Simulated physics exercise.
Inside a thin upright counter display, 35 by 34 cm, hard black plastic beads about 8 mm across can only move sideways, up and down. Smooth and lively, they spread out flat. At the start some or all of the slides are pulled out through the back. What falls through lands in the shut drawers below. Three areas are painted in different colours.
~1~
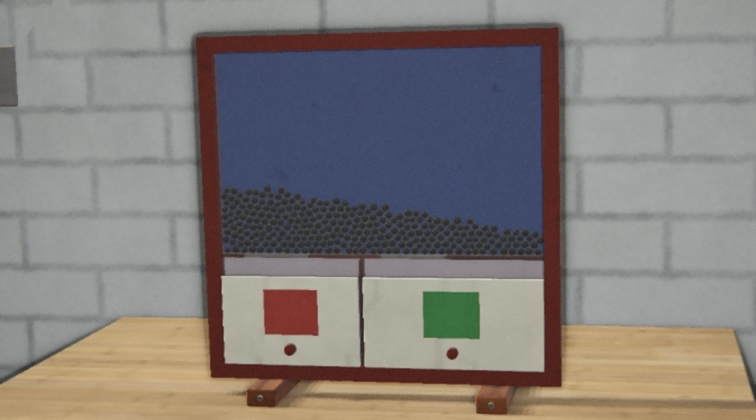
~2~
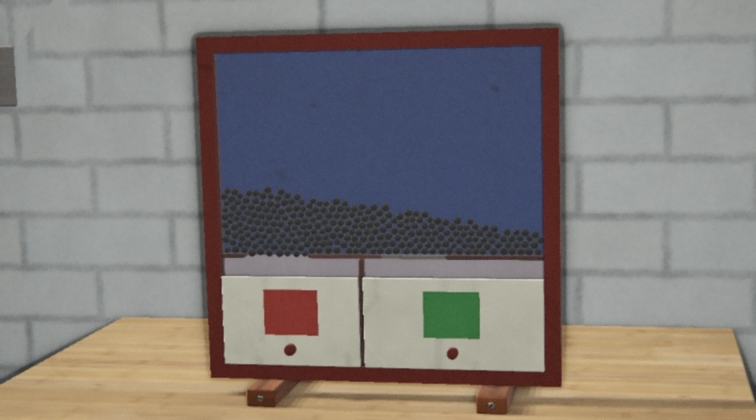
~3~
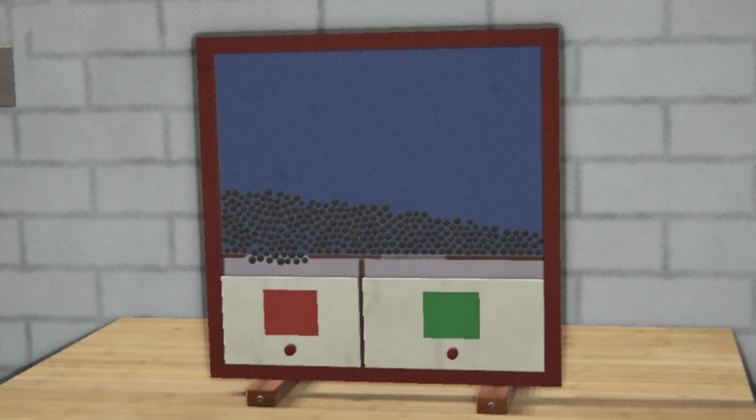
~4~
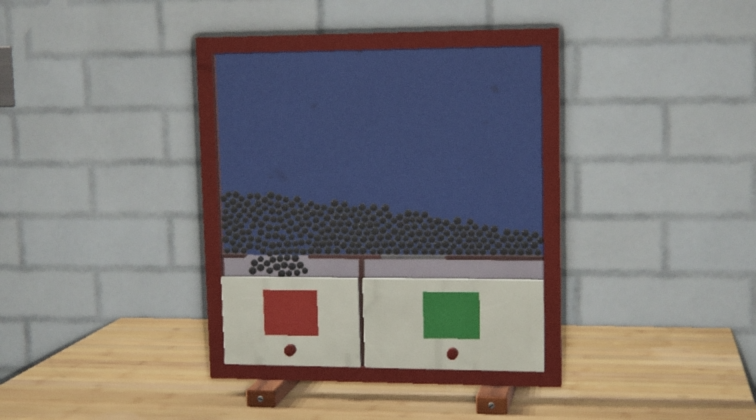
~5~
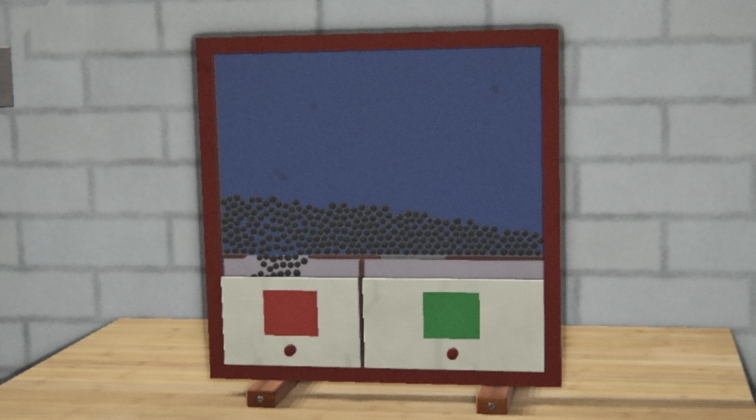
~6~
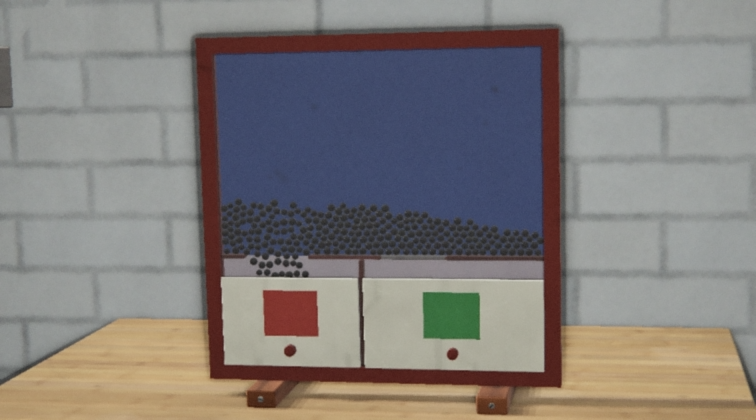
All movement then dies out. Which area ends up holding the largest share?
Answer: Red.
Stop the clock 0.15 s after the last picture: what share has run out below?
Roughly 40 per cent.
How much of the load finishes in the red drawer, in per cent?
Some 65 per cent.
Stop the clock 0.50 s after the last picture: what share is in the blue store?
About 50 per cent.
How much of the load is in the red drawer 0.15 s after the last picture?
Roughly 35 per cent.
Then, 0.15 s later than the last picture, 40 % are out; red 35 %, blue 60 %.
Then, 0.50 s later than the last picture, 50 % are out; red 50 %, blue 50 %.
Then, 1.20 s later than the last picture, 55 % are out; red 55 %, blue 45 %.
All still 3.6 s after it, 65 % are out; red 65 %, blue 35 %, green 0 %.
